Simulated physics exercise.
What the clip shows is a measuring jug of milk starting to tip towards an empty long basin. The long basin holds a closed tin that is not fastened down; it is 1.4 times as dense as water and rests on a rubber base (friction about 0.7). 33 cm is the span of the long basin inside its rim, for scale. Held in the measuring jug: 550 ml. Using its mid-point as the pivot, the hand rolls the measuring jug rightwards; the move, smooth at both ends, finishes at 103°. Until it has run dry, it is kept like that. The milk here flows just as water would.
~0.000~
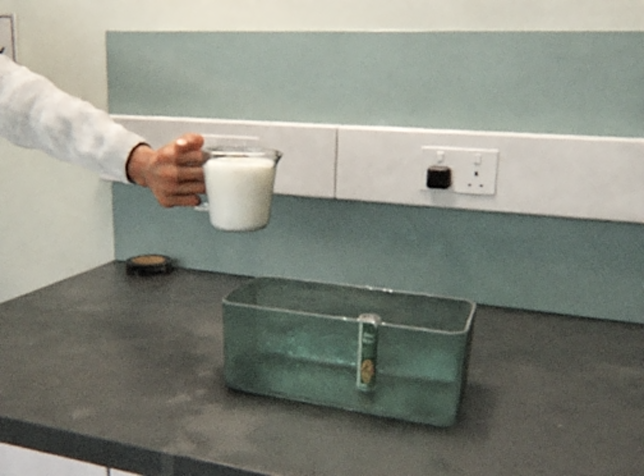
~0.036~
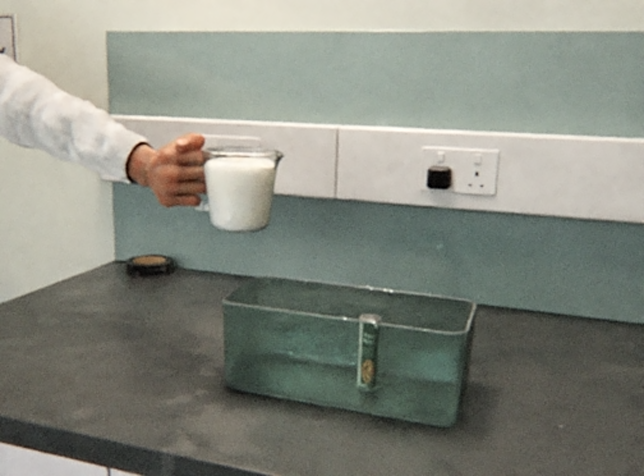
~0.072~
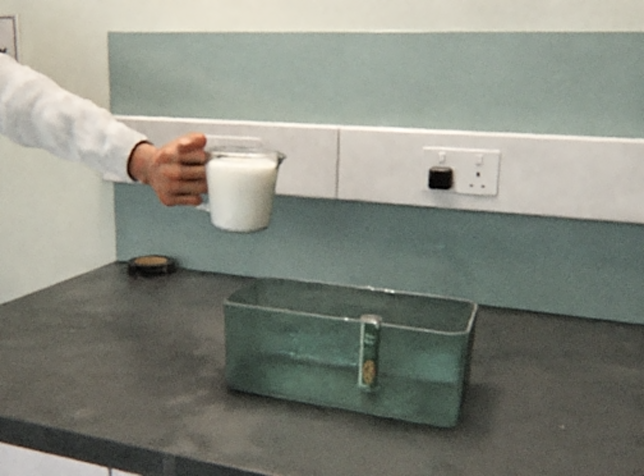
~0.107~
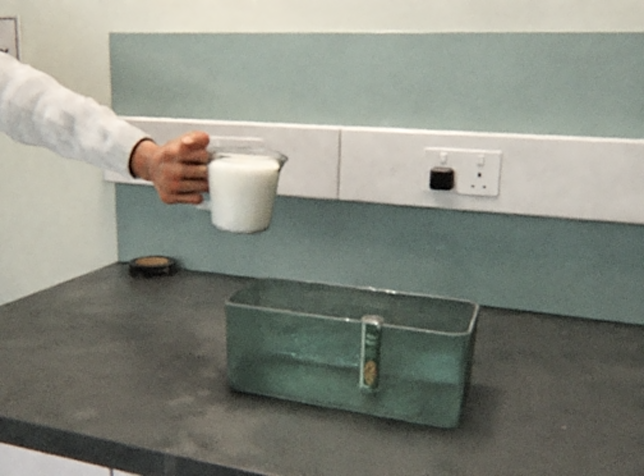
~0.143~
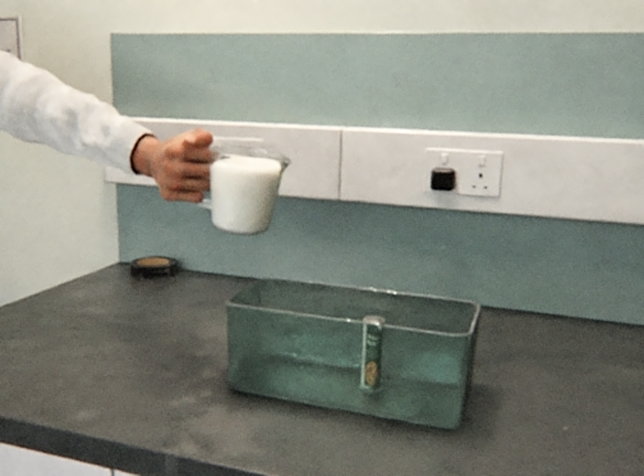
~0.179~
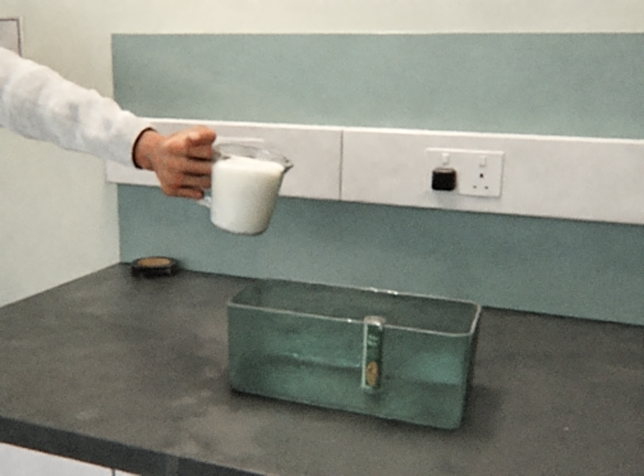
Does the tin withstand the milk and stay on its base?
Yes, it is still on its base.
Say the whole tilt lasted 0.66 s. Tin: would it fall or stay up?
The tin stays on its base.
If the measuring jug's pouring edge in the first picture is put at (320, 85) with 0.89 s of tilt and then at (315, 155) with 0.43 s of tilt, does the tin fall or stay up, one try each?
Try 1: Tipped over; try 2: Tipped over.
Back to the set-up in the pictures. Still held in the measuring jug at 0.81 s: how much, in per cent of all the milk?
20 %.
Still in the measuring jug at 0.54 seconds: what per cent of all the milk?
Close to 76 in a hundred.
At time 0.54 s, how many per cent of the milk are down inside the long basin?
Roughly 4 percent.
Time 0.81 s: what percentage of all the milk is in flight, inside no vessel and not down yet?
Near 22 per cent, I'd say.
Then, 0.54 s in, the tilt is 69° and 75 per cent is still to pour; the tin stands where it began.
Then, 0.81 s in, the tilt is 101° and 20 per cent is still to pour; the tin stands where it began.
Then, 1.09 s in, the tilt is 103° and 1 per cent is still to pour; the tin stands where it began.
Then, 1.39 s in, the tilt is 103° and 0 per cent is still to pour; the tin stands where it began.
Finally, the tin stands where it began.
